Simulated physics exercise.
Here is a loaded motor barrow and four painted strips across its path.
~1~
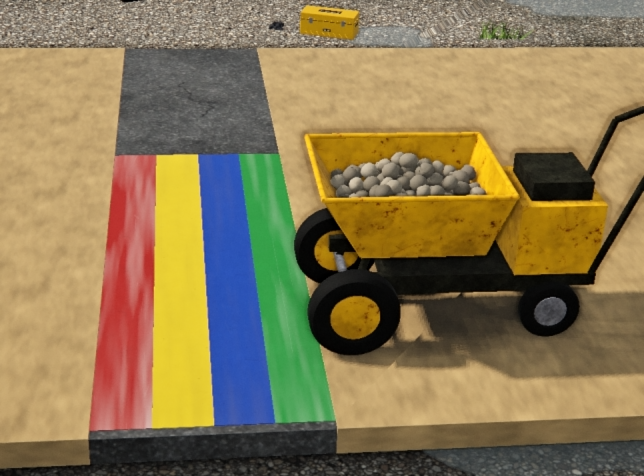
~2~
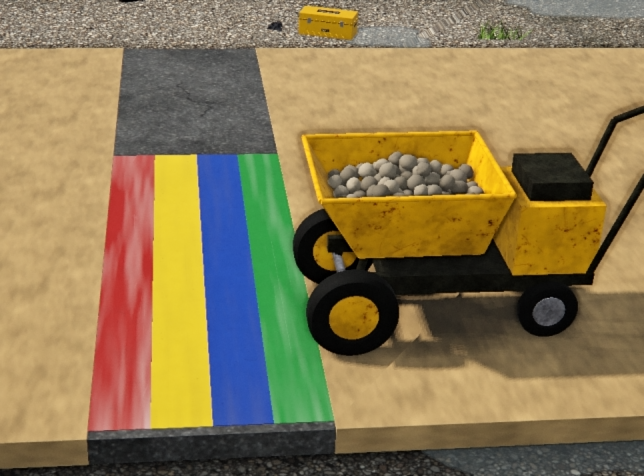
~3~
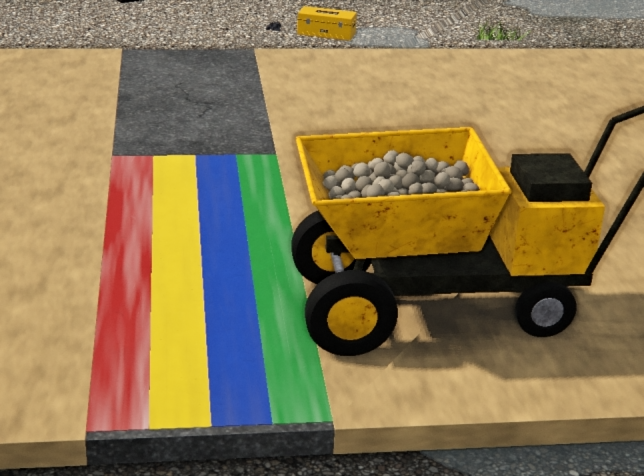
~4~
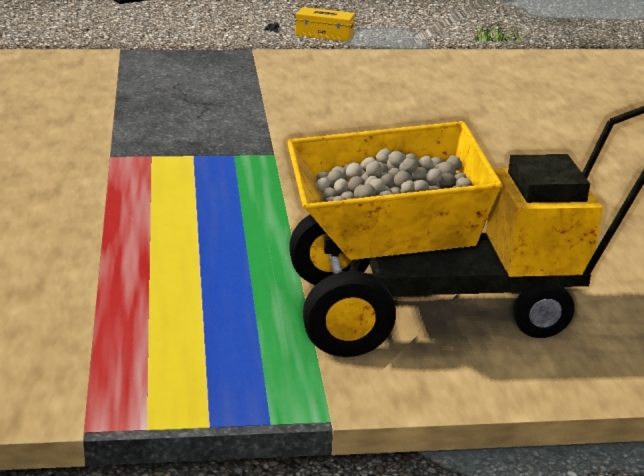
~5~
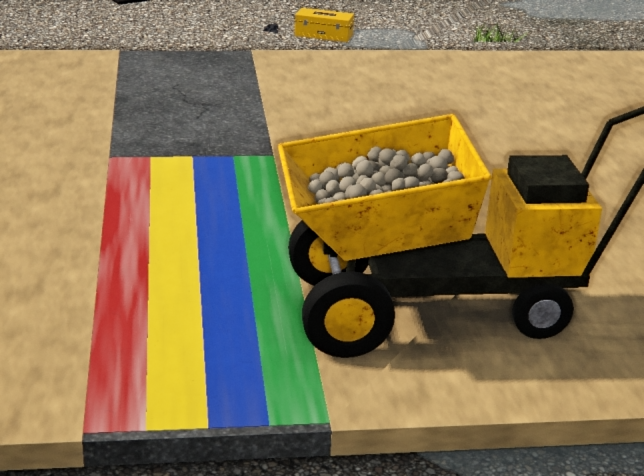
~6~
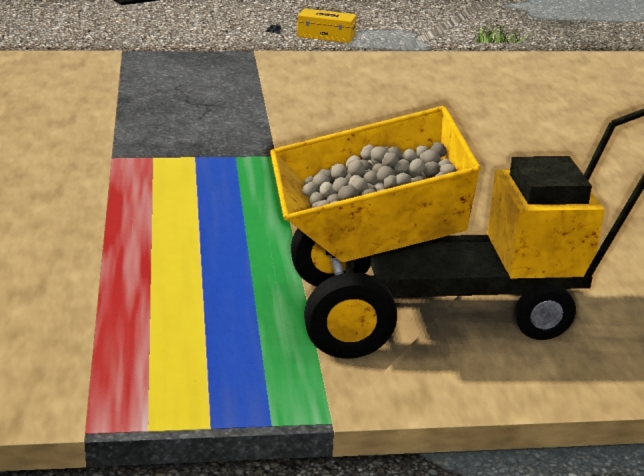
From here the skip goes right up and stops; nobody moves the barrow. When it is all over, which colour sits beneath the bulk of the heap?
The bulk sits over the yellow colour.
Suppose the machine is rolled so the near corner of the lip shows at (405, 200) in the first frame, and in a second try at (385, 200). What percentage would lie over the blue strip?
Around 30 and 40 per cent respectively.
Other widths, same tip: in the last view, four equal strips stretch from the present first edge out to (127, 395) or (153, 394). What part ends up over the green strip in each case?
Shares: About 0 per cent; about 0 per cent.
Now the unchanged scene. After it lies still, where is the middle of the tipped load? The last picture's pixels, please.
Resting centre, last frame: Roughly (151, 314).
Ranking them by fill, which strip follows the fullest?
Red is second.
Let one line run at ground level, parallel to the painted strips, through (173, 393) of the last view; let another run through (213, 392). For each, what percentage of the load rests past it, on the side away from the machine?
Close to 60 and 80 per cent respectively.
Soon, skip tipped steeply; all in the skip.
A while on, skip tipped right over; most in the skip; about a quarter over the yellow strip; a stray few over the red strip.
Towards the end, skip tipped right over; about a quarter in the skip; a stray few over the blue strip; about a third over the yellow strip; about a quarter over the red strip; a small part off the paint.
Finally, skip tipped right over; a small part in the skip; none over the green strip; a small part over the blue strip; about a third over the yellow strip; about a quarter over the red strip; about a quarter off the paint.
